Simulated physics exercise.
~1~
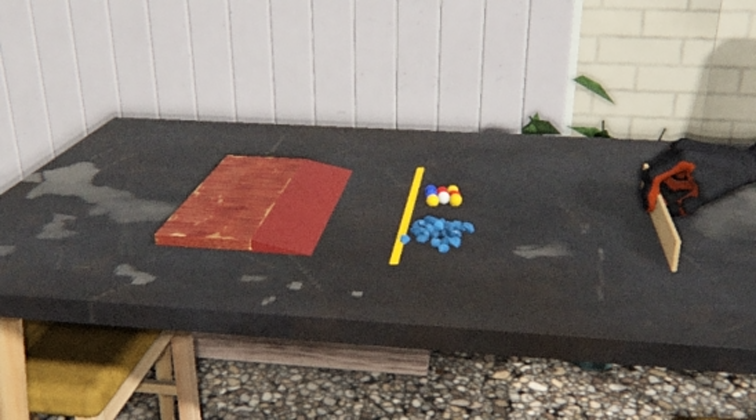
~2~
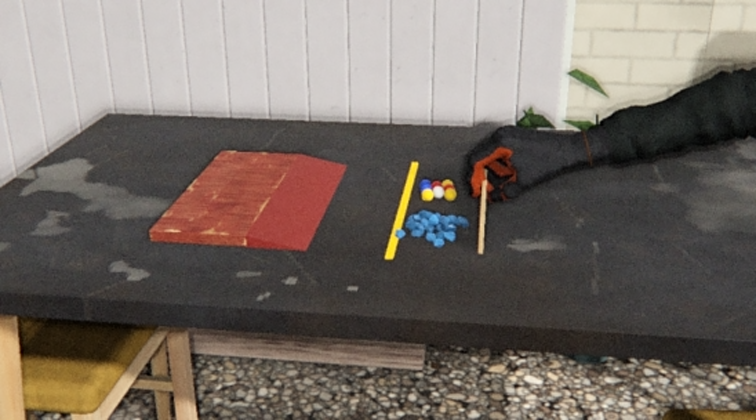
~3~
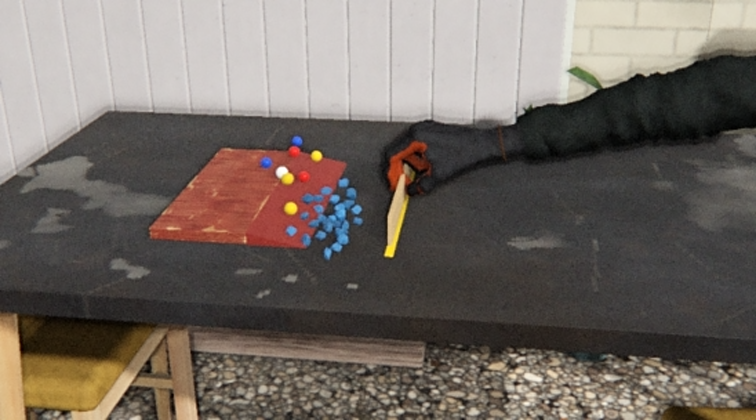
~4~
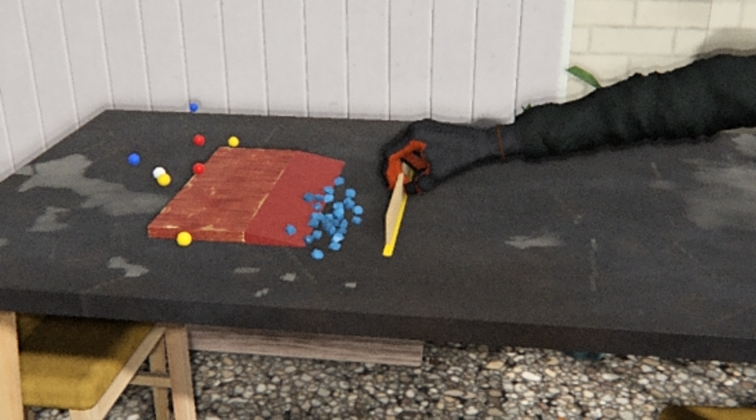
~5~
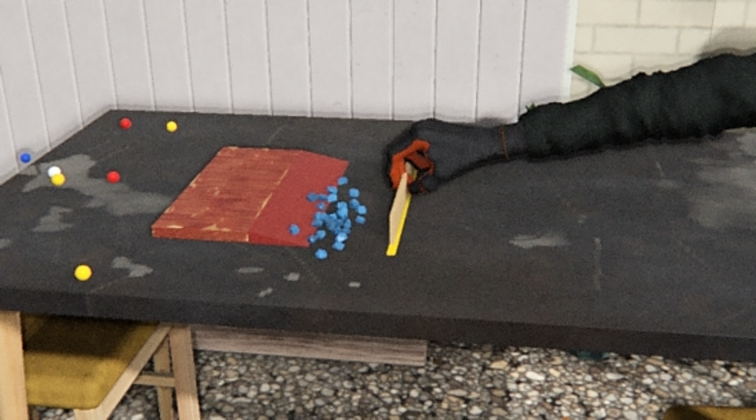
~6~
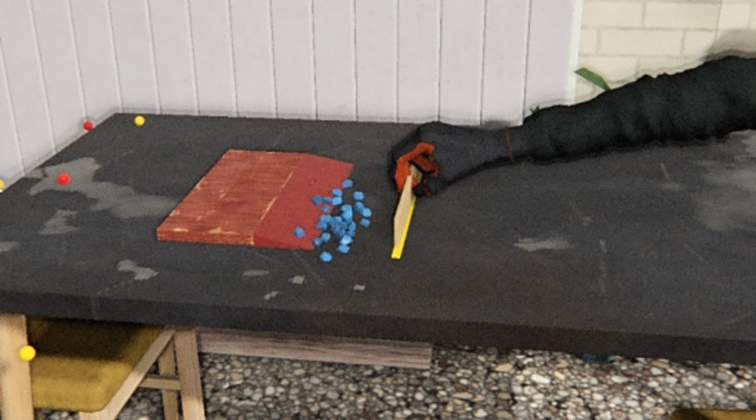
Gloved hand sweeping a card left to a yellow strip, coloured balls rolling over a red ramp, blue pieces stopping around its near edge.
